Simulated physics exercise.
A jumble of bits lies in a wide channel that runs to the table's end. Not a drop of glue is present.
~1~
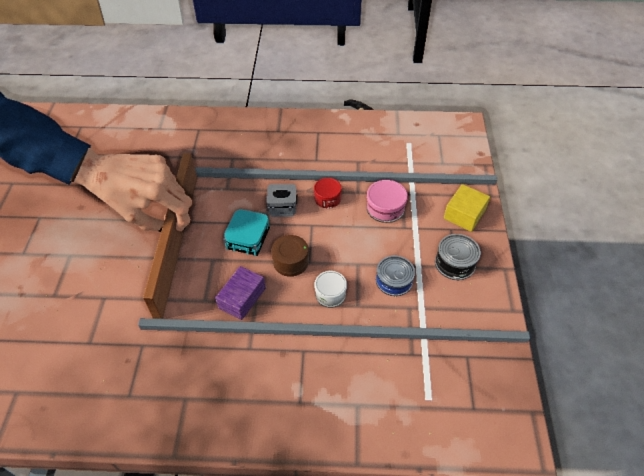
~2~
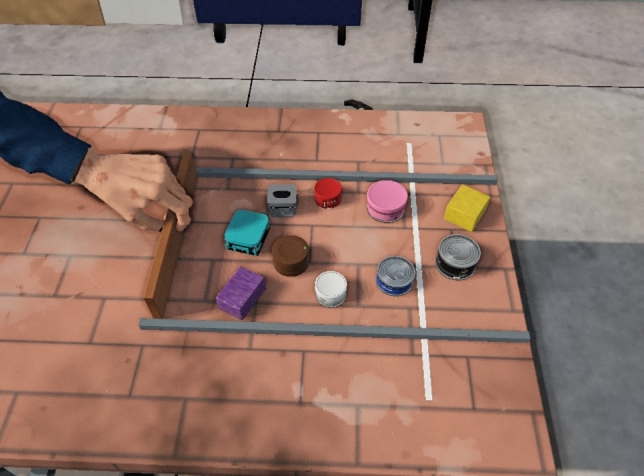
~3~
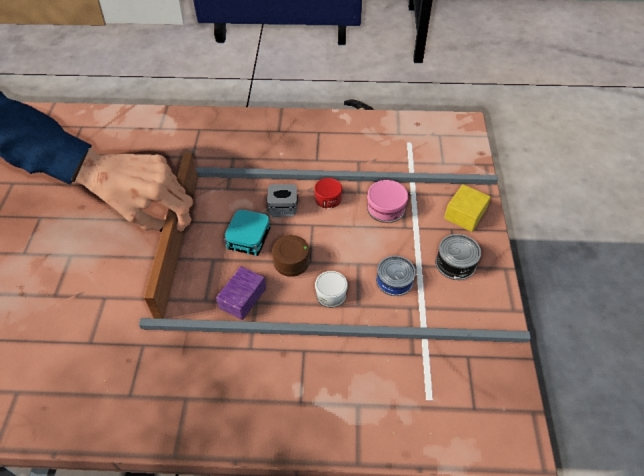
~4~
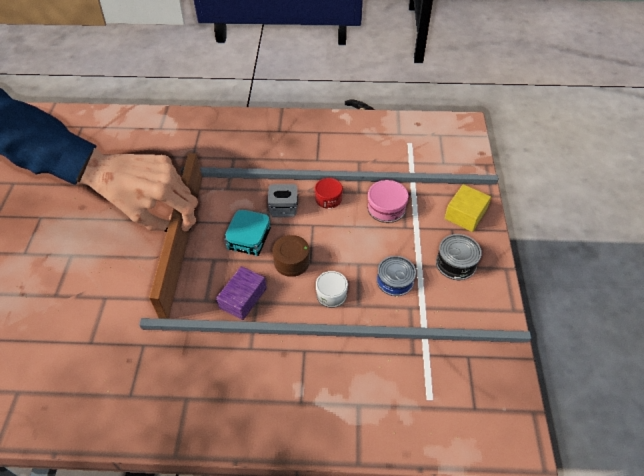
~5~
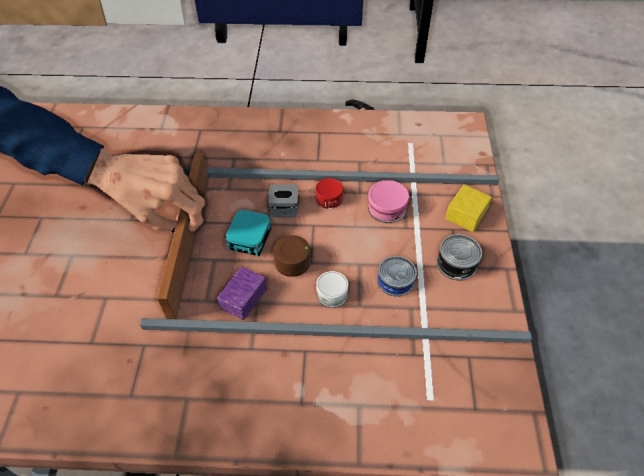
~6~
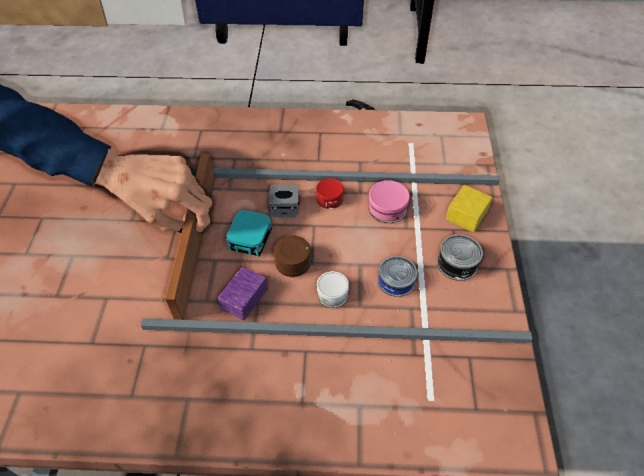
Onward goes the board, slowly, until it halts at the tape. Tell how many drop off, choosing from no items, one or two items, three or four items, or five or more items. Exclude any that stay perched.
No items drop off.
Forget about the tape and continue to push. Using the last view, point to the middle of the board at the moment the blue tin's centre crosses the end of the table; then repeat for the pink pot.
With the blue tin it sits around (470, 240), with the pink pot around (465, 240).
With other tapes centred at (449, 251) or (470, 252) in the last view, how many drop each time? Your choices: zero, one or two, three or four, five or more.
Taking the two places in turn, it's one or two; 3 or 4.
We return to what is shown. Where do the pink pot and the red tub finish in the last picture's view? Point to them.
About (465, 205), and the other about (429, 189).
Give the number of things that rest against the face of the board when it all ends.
It's 5 of them.
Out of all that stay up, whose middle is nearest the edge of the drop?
Foremost: The yellow block.
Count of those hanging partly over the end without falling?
1 is the number.
A little later, none off yet; yellow block at rest near (469, 208); black tin at rest near (459, 258); blue tin at rest near (397, 276).
Next, none off yet; yellow block at rest near (469, 208); black tin at rest near (459, 258); blue tin shifted a little near (412, 271).
When it is over, the number that fall off is zero.
